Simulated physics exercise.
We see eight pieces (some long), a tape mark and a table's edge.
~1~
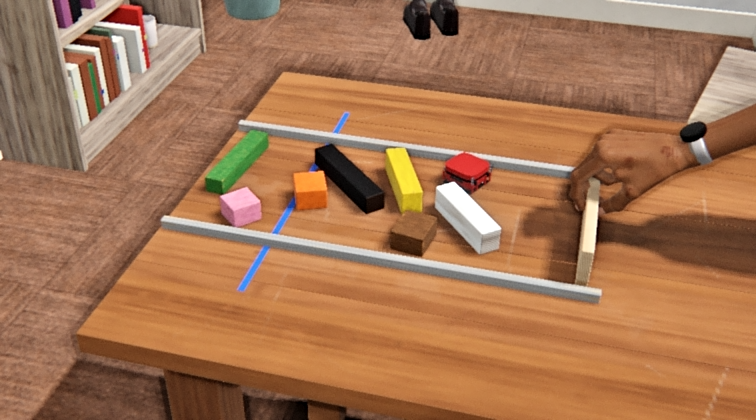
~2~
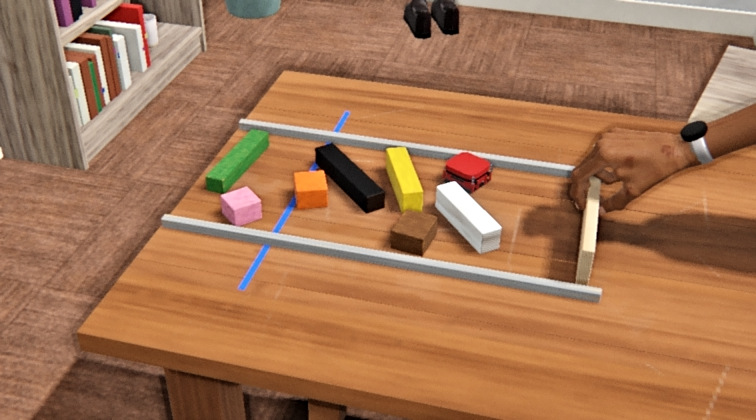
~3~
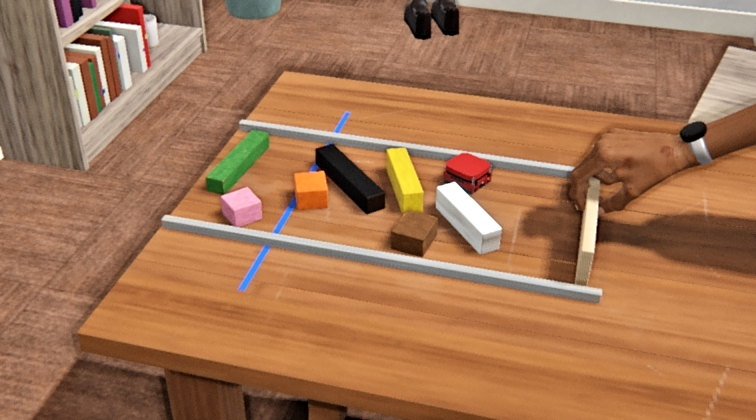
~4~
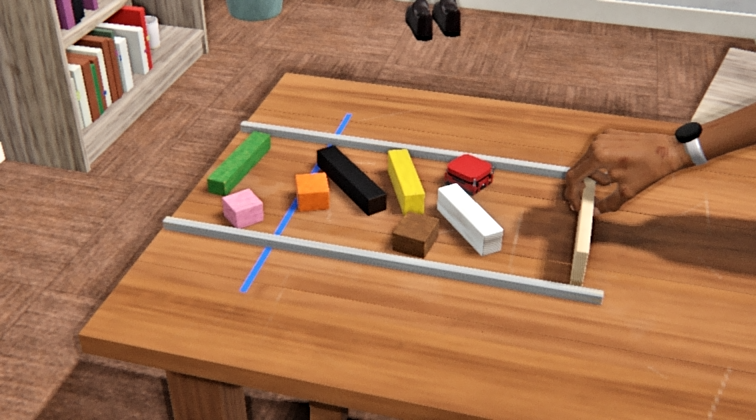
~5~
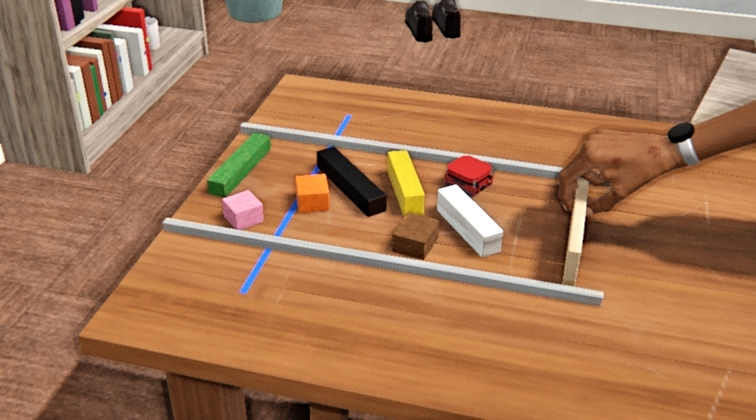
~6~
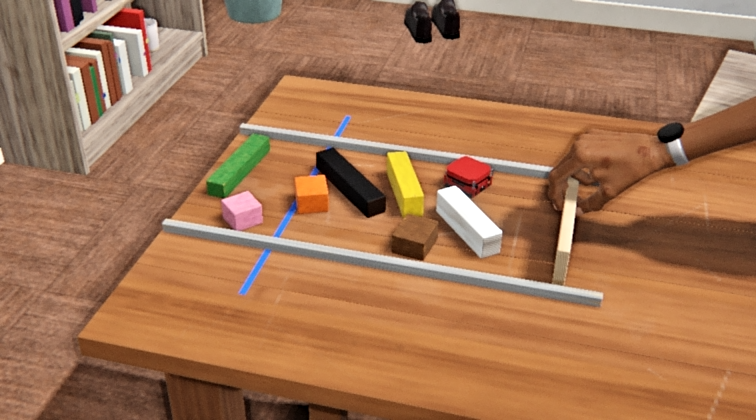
A hand holding a wooden board upright, then sliding it slightly left between two rails toward unmoving coloured blocks on a table.
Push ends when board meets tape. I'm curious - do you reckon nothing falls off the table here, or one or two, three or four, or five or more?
Fallen: None.
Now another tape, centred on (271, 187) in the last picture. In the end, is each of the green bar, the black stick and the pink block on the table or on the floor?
The outcome is that the green bar goes down, the black stick does not come off and the pink block does not come off.
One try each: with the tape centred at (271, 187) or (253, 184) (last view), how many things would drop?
1 and 4.
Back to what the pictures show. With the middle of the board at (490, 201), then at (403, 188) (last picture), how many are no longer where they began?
I make it 1 at the first spot and 5 at the other.
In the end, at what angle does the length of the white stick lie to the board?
Angle: Close to 0 degrees.
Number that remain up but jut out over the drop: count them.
It's 1.
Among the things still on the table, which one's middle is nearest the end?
It's the green bar that ends up nearest.
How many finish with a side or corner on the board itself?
Well, it touches 2.
Soon after, none off yet; green bar at rest near (239, 165); pink block at rest near (242, 211); orange block at rest near (311, 194).
Then, none off yet; green bar at rest near (239, 165); pink block moving near (235, 213); orange block moved well along near (256, 192).
At rest, the number that fall off is zero.
